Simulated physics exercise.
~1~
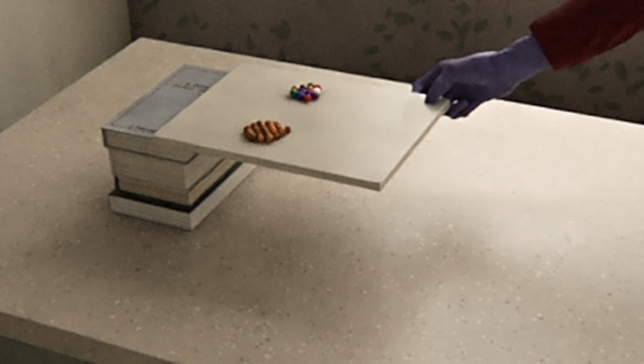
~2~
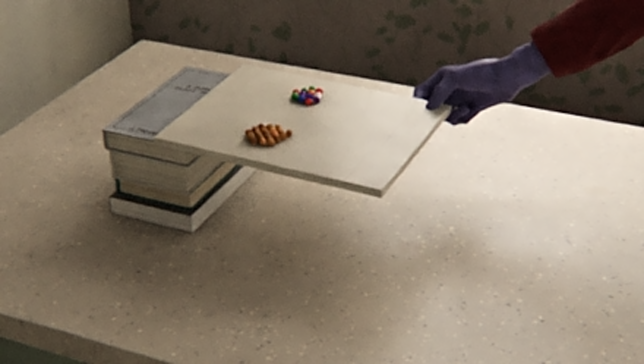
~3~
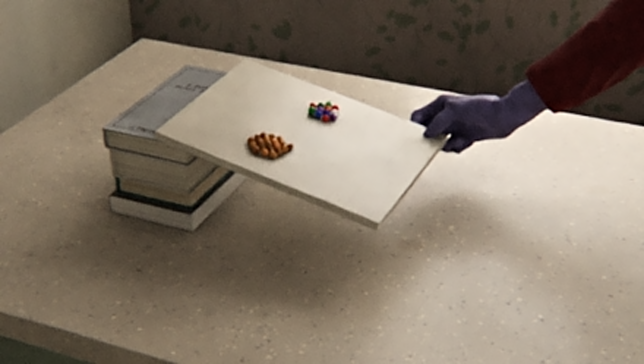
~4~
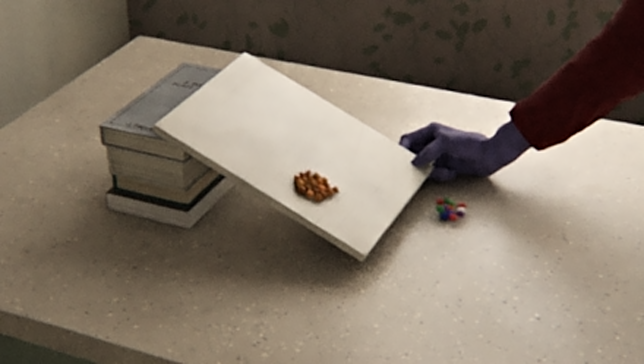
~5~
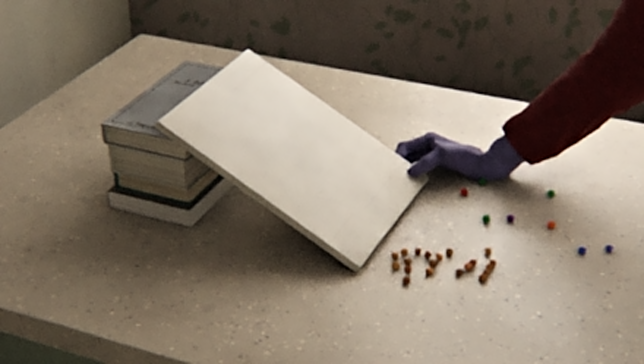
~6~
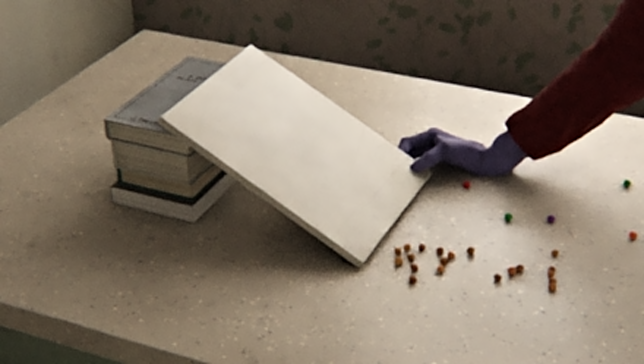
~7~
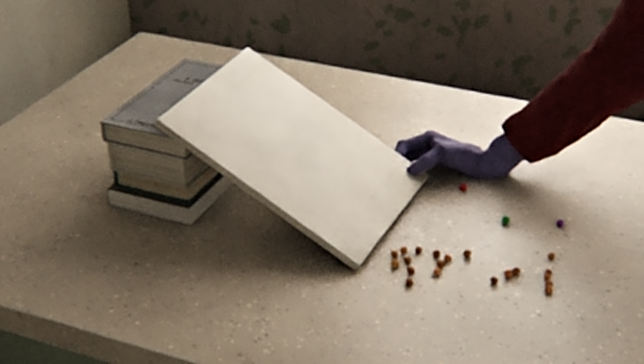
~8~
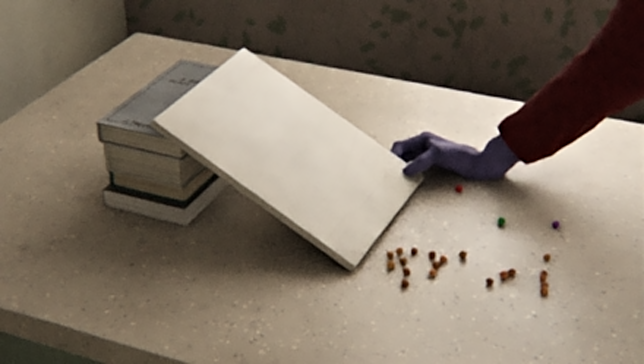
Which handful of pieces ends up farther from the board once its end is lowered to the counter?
The multicolored handful from the back of the board goes farther, spreading out to the right, while the orange-brown pieces mostly stay closer to the board's lowered end.
